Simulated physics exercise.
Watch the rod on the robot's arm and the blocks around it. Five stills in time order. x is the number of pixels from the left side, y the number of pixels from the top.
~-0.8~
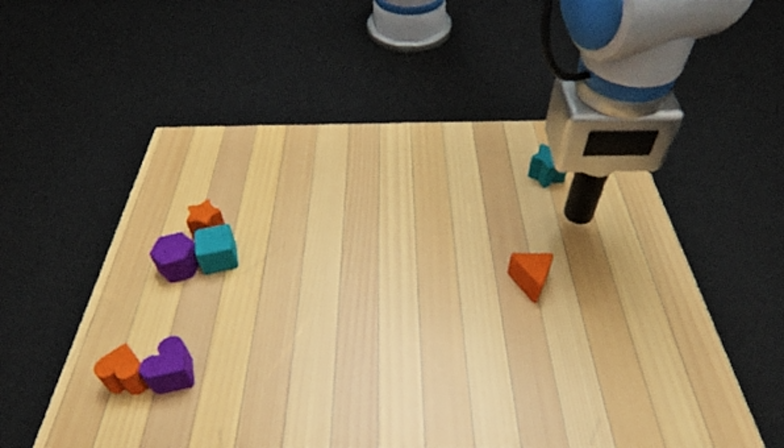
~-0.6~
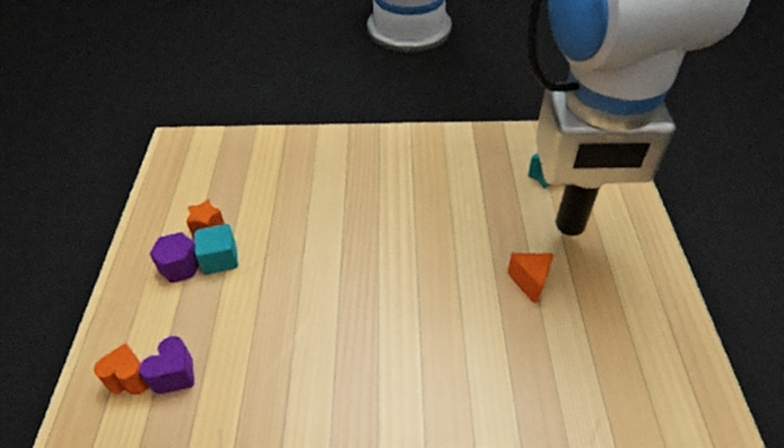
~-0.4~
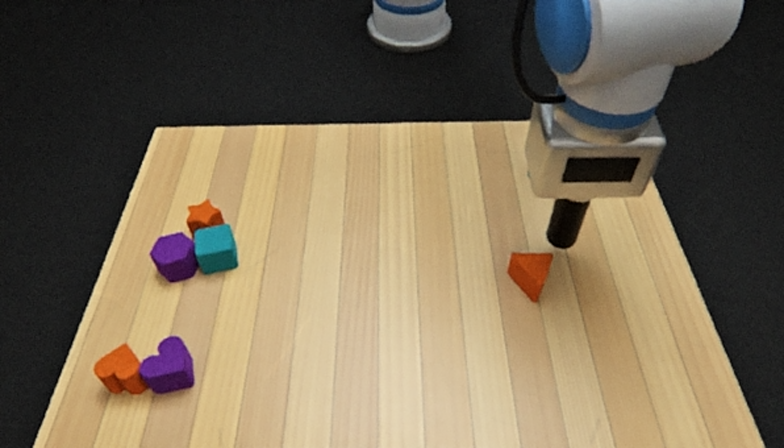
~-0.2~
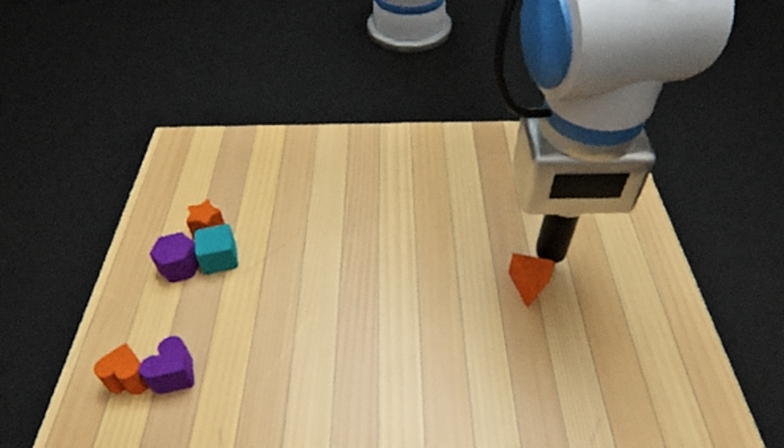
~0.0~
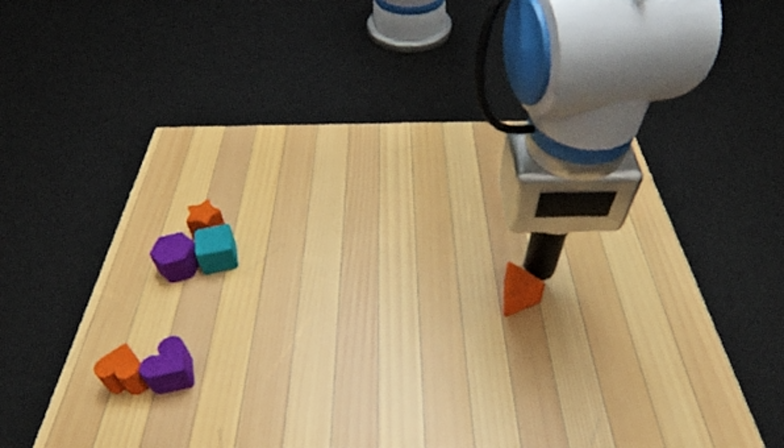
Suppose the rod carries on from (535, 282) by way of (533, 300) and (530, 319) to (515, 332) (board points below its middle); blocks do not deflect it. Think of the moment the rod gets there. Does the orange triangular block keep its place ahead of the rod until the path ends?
I believe so.
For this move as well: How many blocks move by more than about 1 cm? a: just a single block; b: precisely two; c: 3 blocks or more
I choose a.
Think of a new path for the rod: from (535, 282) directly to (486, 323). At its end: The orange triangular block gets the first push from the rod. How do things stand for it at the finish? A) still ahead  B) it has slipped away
The one that fits is A, still ahead.
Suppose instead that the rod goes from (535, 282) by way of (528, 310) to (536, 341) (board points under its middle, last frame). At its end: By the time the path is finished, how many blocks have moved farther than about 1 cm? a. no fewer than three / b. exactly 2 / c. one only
My pick is c.
The first path, step by step. Halfway along, rod (537, 297); orange triangular block (510, 302), turned 40° clockwise.
At the end, rod (518, 319); orange triangular block (487, 317), turned 55° clockwise.
